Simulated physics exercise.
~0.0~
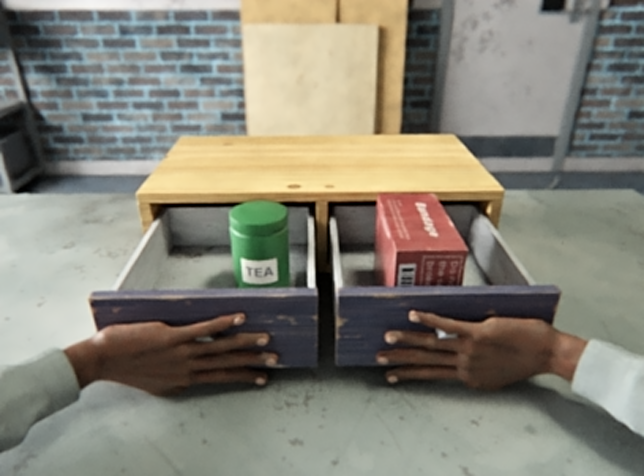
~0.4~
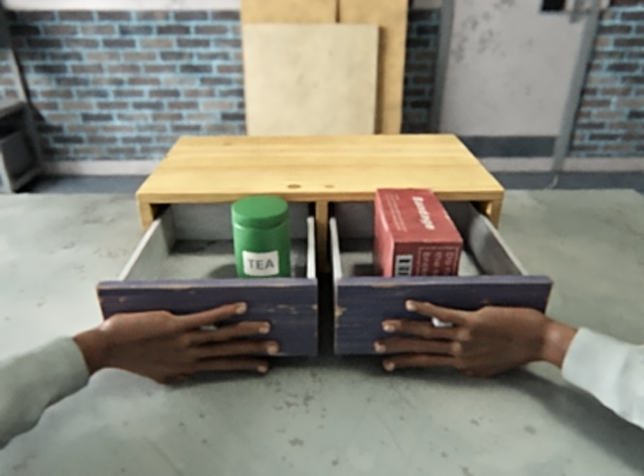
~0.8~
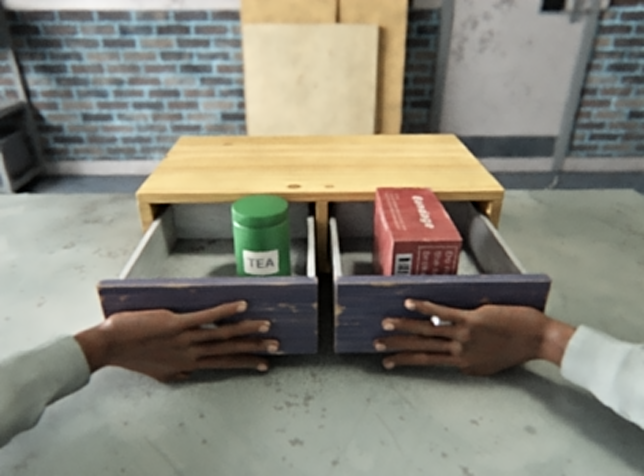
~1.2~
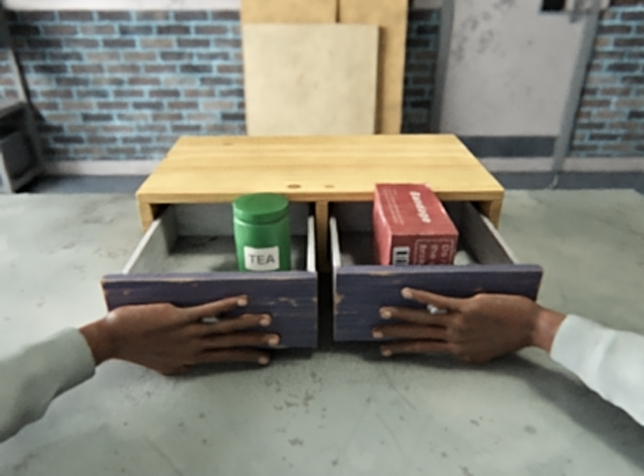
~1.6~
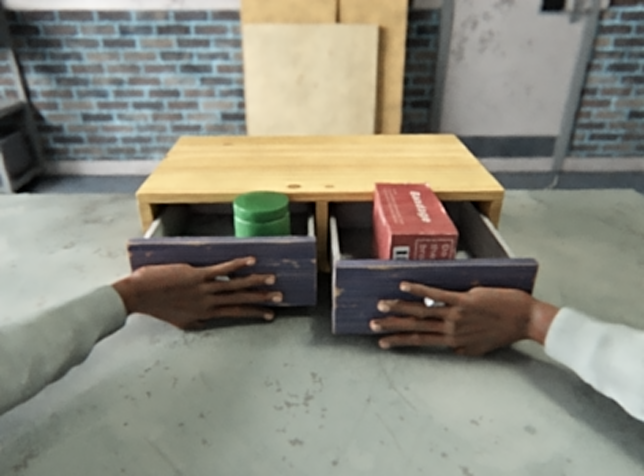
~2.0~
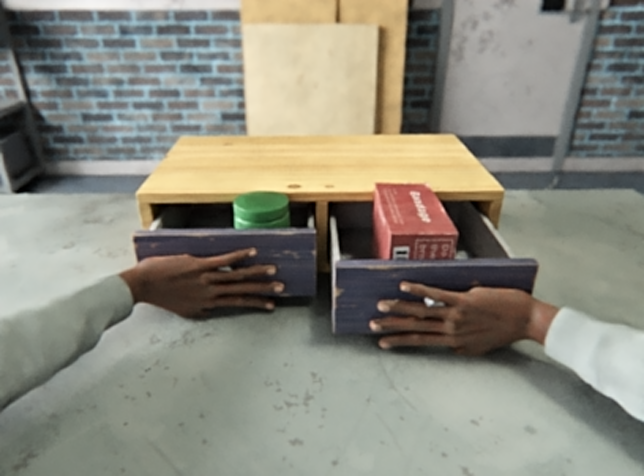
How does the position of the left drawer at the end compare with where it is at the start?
At the start the left drawer is pulled well out toward the viewer, while at the end it sits farther back into the chest, though still partly open.
Two hands in pale sleeves rest on the worn, dark purple-blue fronts of two open drawers in a light wooden chest, seen from the front and slightly above. The chest stands on a grey surface, with a brick wall and wooden boards behind it. A green tea jar stands upright in the left drawer, and a red box sits in the right one. The hands push both drawers inward a little, then the left drawer slides noticeably farther in than the right. At the end both drawers are still partly open, with the hands against their fronts.
